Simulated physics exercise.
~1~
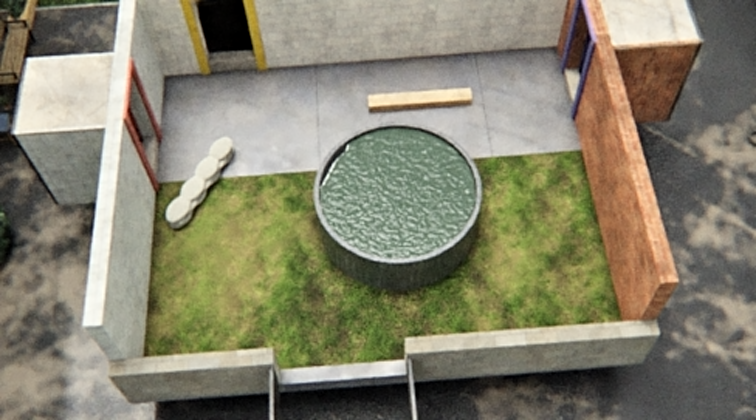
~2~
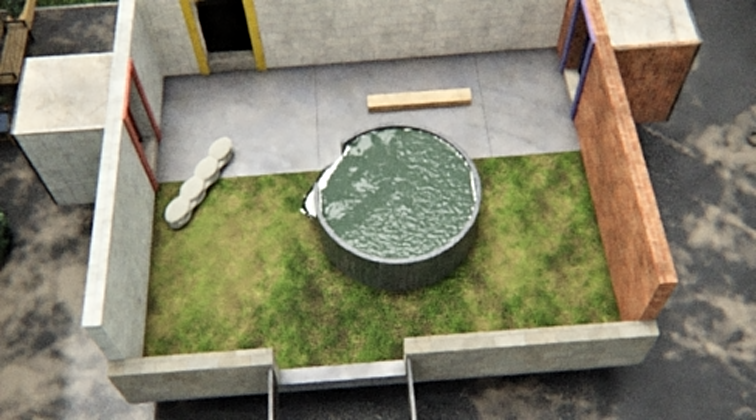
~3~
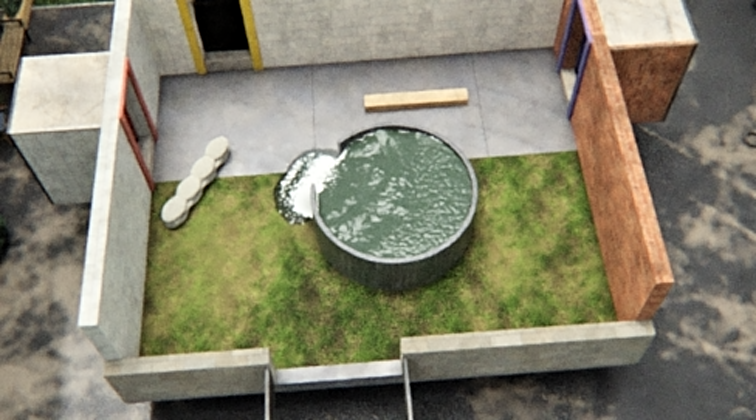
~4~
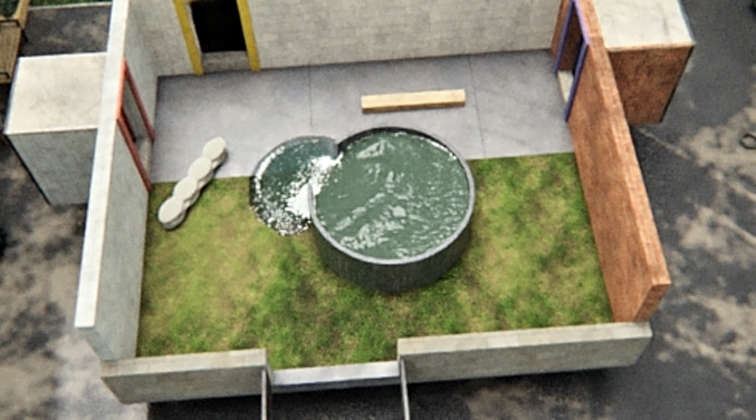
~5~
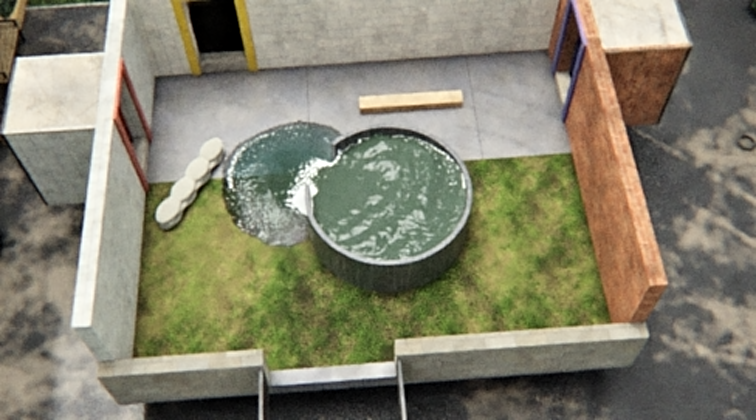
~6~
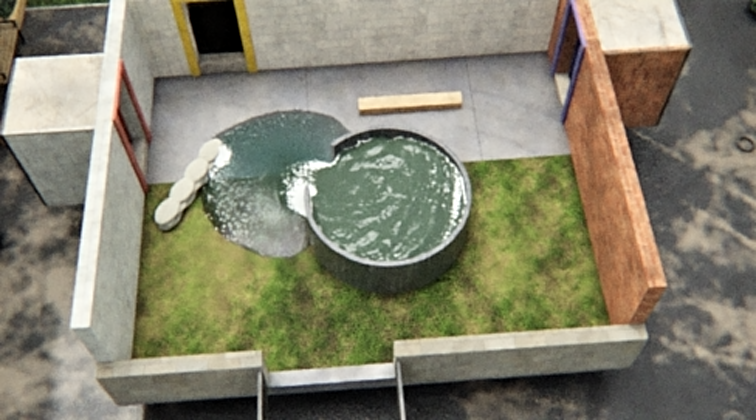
To begin with, a round pool brimming with green water stands whole in a walled garden of grass and paving. Its left side gives way and water gushes out, foaming white, then spreads leftward over the grass and paving in a widening sheet that reaches the pale stacked sandbags.
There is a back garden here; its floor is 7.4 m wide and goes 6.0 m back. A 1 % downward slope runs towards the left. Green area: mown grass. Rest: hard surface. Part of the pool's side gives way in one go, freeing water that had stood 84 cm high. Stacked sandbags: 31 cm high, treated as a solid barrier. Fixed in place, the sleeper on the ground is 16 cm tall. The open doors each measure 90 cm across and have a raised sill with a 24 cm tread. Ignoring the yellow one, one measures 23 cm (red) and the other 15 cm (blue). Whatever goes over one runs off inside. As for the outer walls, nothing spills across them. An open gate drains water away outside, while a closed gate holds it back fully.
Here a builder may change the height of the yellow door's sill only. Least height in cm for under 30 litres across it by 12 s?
Roughly 27.5 cm.
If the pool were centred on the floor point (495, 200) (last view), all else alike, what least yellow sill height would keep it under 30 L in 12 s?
Minimum: Approx. 21 cm.
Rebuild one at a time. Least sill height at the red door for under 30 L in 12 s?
At the red door it takes roughly 21 centimetres.
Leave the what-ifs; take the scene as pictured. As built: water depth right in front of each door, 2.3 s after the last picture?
Red 15, blue 0, yellow 30 cm.
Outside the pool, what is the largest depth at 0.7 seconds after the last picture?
46 cm.
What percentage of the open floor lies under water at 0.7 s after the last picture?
Wet: Close to 30 %.
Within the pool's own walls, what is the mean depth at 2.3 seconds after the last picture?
Around 45 cm deep on average.
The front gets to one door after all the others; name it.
Answer: Blue.
Then, 0.7 s after the last picture water covers 30 % of the floor, deepest (46 cm) near (314, 198); 22 cm at the yellow door, 0 litres in over its 27 cm sill.
Then, 2.3 s after the last picture water covers 45 % of the floor, deepest (38 cm) near (155, 79); 30 cm at the yellow door, 18 litres in over its 27 cm sill.
Then, 11.3 s after the last picture water covers 95 % of the floor, deepest (16 cm) near (145, 201); 14 cm at the yellow door, 32 litres in over its 27 cm sill.
At the yellow door as built, the water peaked near 33 cm, 1.5 s after the last picture.
With a sill of 22 cm, 104 litres would have come in within the 12 s; with 30 cm, 12 litres. So under 30 litres takes about 27.5 cm.
